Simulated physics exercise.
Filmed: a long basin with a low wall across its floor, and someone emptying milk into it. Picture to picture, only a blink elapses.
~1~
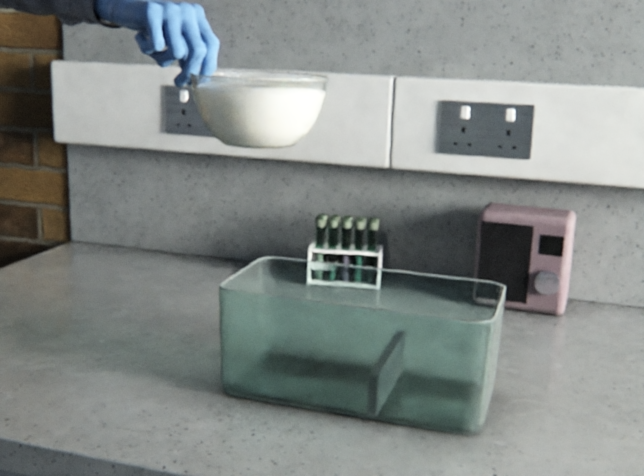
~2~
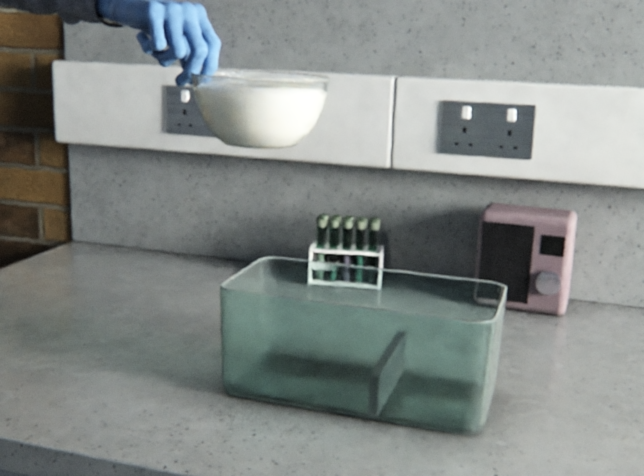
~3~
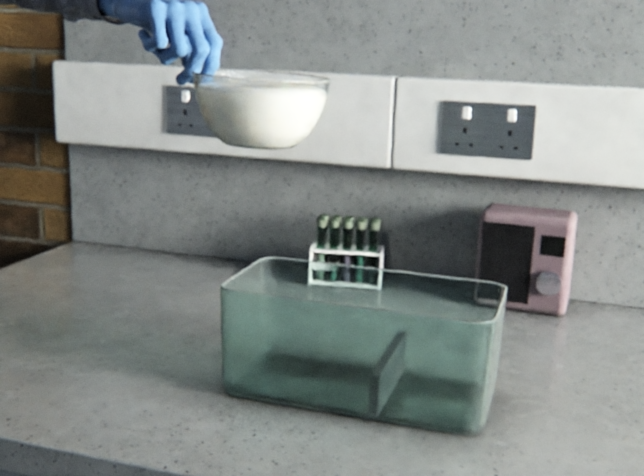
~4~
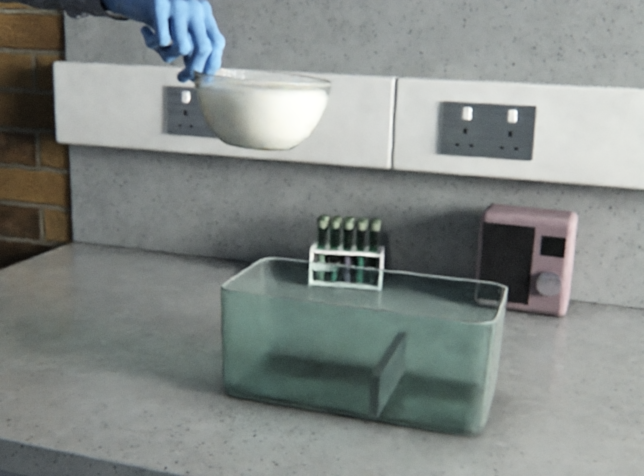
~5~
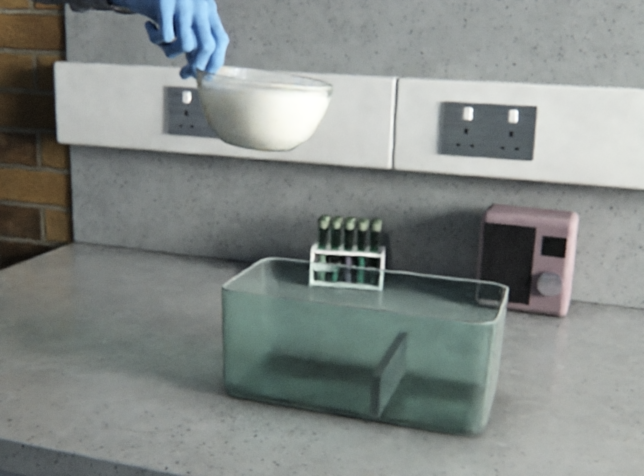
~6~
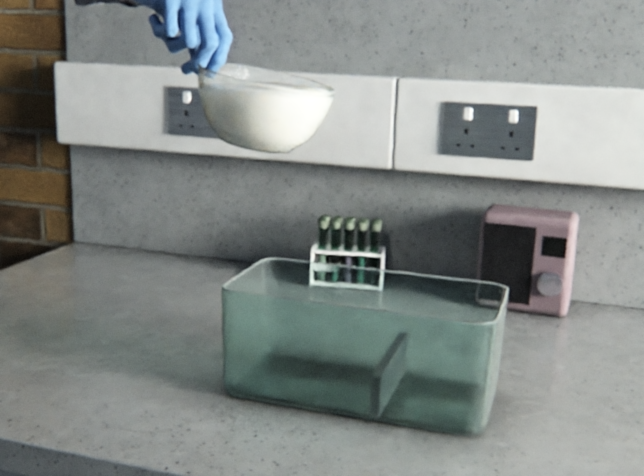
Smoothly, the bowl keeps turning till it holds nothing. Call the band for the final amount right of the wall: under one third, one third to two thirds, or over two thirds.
Band: One third to two thirds.
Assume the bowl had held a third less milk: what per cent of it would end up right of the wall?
Roughly 25 %.
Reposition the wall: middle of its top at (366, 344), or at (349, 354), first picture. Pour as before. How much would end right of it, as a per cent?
The first position gives around 75 percent, the second around 80 percent.
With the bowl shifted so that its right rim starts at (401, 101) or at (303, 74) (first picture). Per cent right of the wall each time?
In turn 80 and 20 in a hundred.
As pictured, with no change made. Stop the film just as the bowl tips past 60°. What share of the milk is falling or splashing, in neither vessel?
Near 35 parts in a hundred.
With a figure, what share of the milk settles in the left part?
About 45 per cent.
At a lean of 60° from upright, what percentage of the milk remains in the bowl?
Roughly 50 percent.
A moment on, the tilt is 60° and 50 per cent is still to pour, 7 is left of the wall and 7 right of it.
Next, the tilt is 95° and 4 per cent is still to pour, 33 is left of the wall and 51 right of it.
Then the tilt is 103° and 0 per cent is still to pour, 47 is left of the wall and 52 right of it.
Later the tilt is 103° and 0 per cent is still to pour, 47 is left of the wall and 52 right of it.
In the end 47 per cent lies left of the wall, 52 right of it and 1 outside.
